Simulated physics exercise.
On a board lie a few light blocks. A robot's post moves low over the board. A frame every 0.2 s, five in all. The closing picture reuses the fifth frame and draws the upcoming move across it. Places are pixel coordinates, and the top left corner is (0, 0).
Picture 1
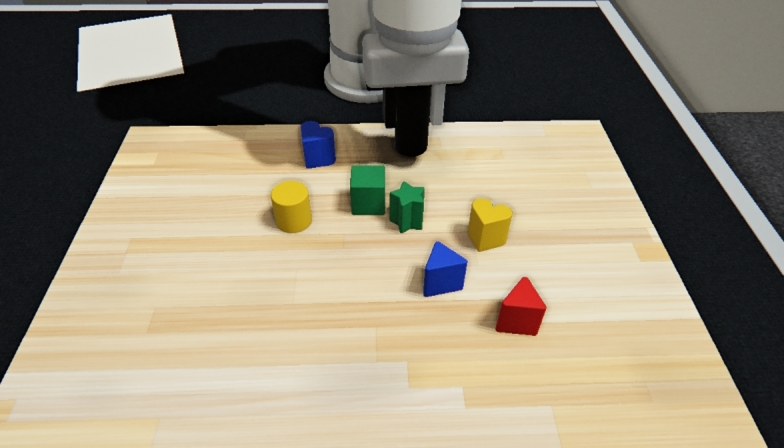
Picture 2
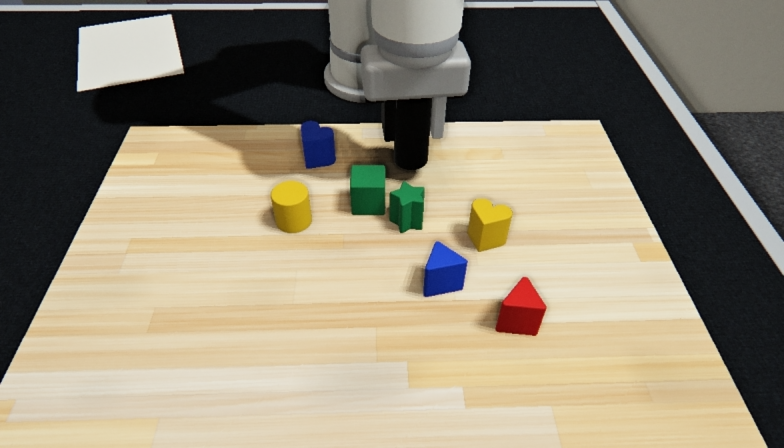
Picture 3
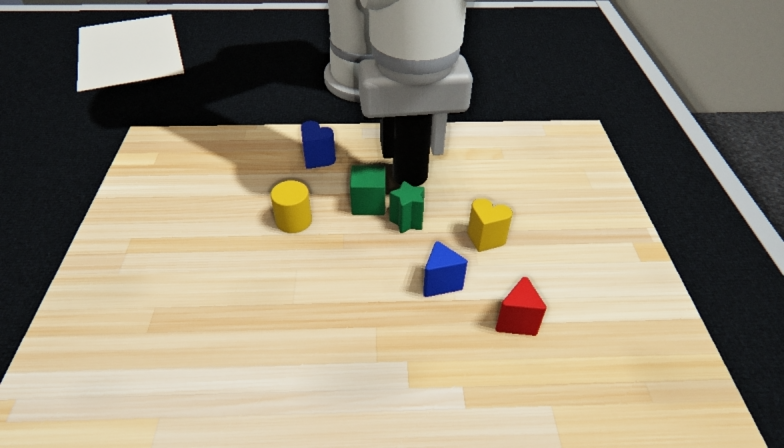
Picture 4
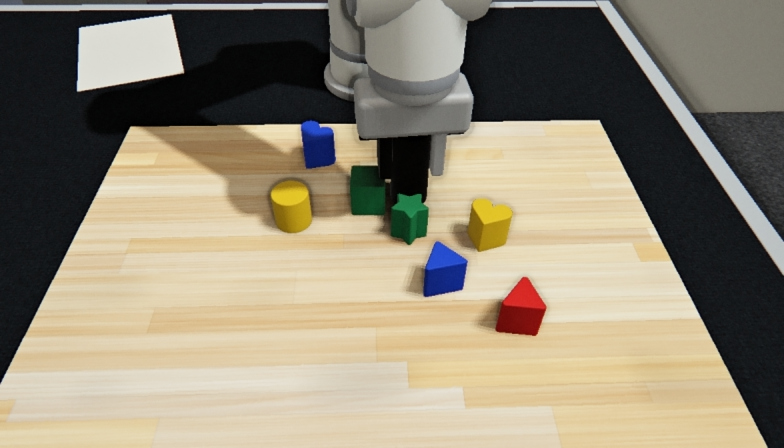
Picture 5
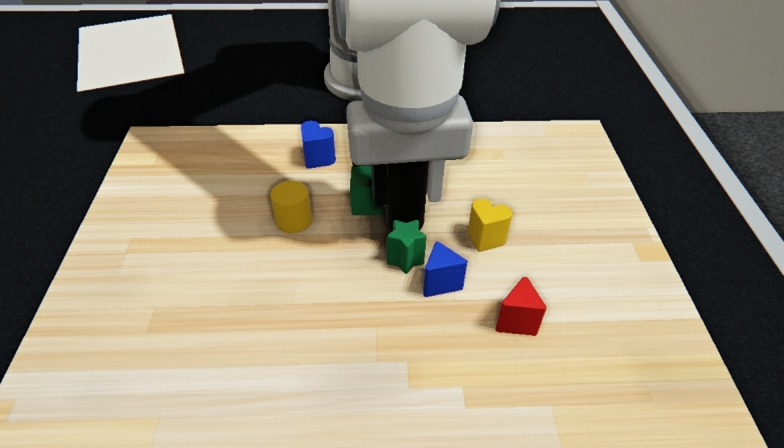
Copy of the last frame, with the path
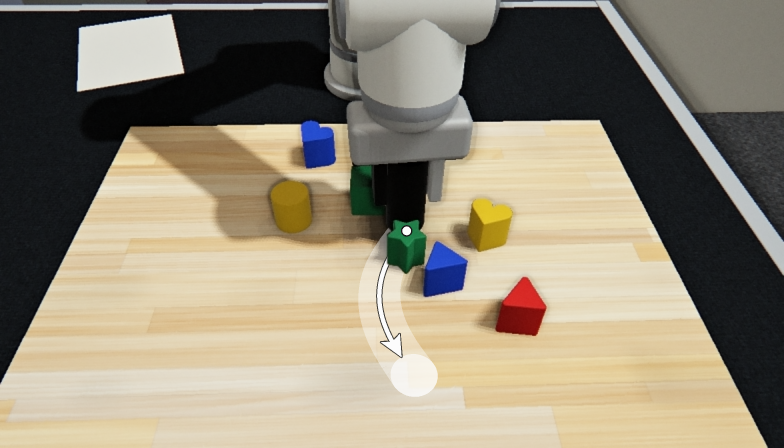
A robot arm moving forward over a wooden board, its dark post pushing a green star-shaped block toward the viewer among coloured blocks.
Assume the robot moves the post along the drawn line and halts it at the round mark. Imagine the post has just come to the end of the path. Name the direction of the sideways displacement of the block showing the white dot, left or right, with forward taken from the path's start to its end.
Gets pushed left.
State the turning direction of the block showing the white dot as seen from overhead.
Spin direction: Counter-clockwise.
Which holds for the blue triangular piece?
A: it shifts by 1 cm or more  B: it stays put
Option B.
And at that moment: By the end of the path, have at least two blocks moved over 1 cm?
My answer is no.
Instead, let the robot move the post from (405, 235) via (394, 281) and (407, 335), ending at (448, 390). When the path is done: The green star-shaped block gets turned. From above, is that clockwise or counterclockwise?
Overhead view: Clockwise.
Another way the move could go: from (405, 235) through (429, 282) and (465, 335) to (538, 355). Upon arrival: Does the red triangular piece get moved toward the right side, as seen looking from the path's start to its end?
It seems not.
The line goes from (405, 235) via (383, 274) and (384, 323), ending at (414, 375); the dot is on the green star-shaped block.
What follows on the original path. One third of the way, post (382, 262); green star-shaped block (398, 272), turned 25° anticlockwise.
Two thirds of the way, post (385, 312); green star-shaped block (409, 324), turned 35° anticlockwise.
At the end, post (415, 363); green four-sided block unmoved; green star-shaped block (445, 379), turned 40° anticlockwise; blue triangular piece unmoved.
